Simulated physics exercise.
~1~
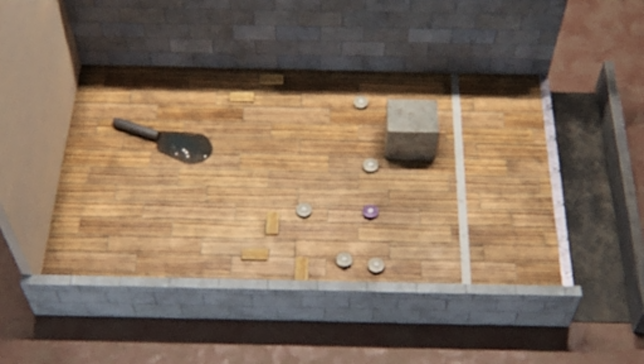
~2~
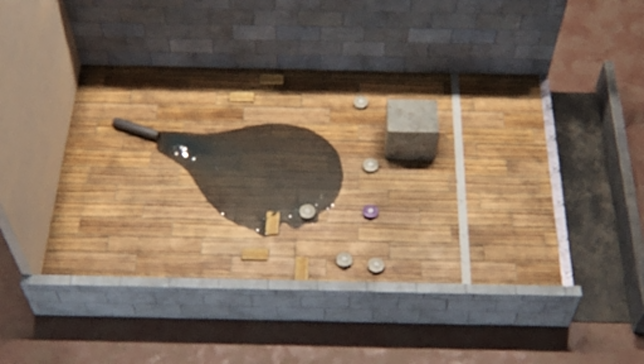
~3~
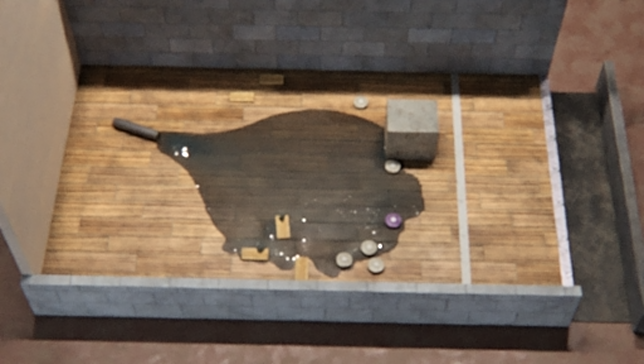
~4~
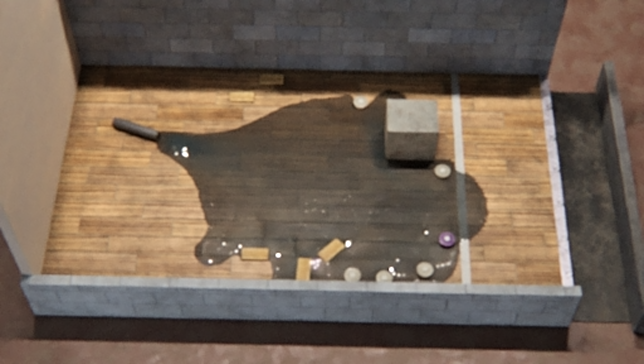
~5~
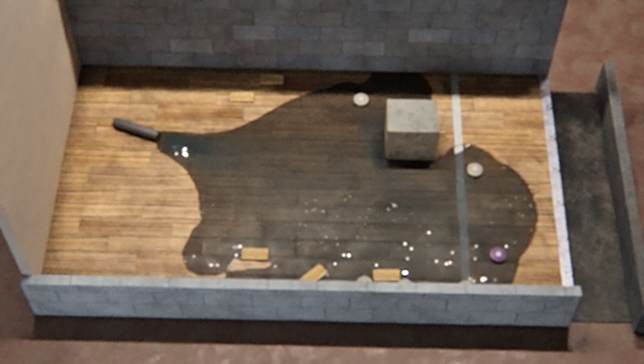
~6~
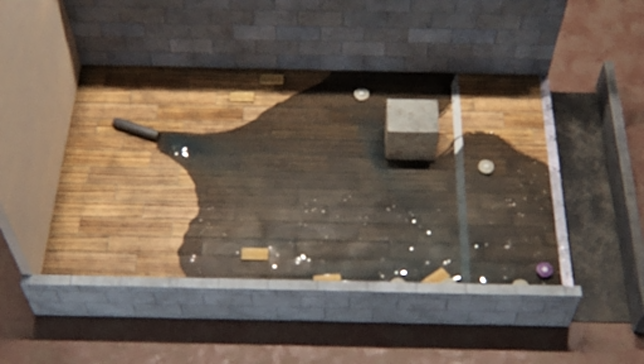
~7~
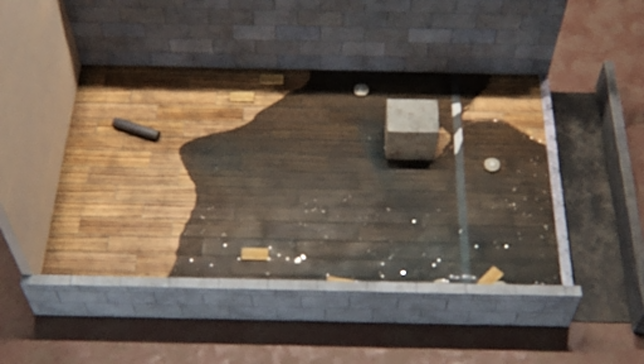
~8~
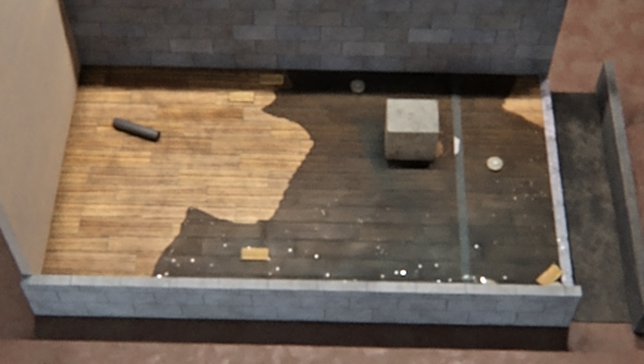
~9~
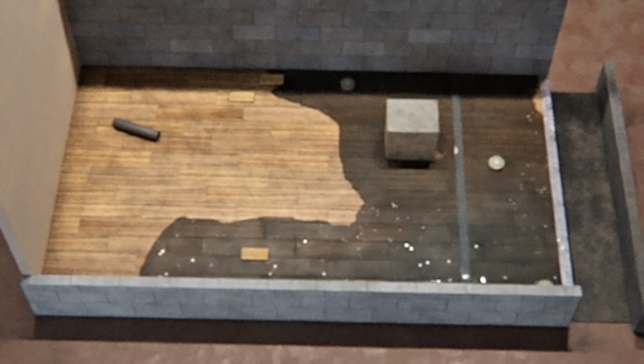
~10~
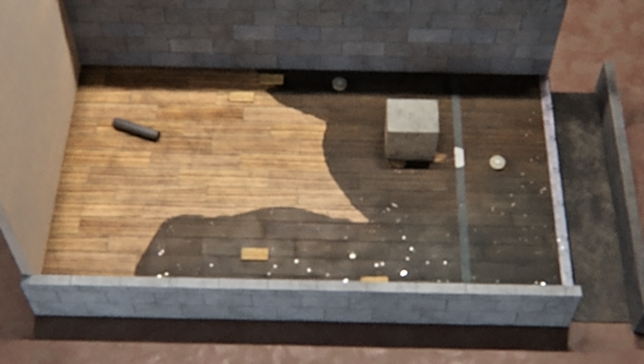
On a wooden floor enclosed by low grey block walls, a dark pipe lies at the left, with pale lids, one purple lid, small tan boards and a grey block farther right. Dark water spreads from the pipe in a widening fan and reaches the loose pieces. It carries the purple lid right, across the pale stripe, and on toward the lower right corner, where it disappears. Several lids and boards drift along the near wall after it. The flow from the pipe then stops, and the floor near it clears. At the end, water still covers the right side and near edge, the block stands in place, and a few pieces remain.
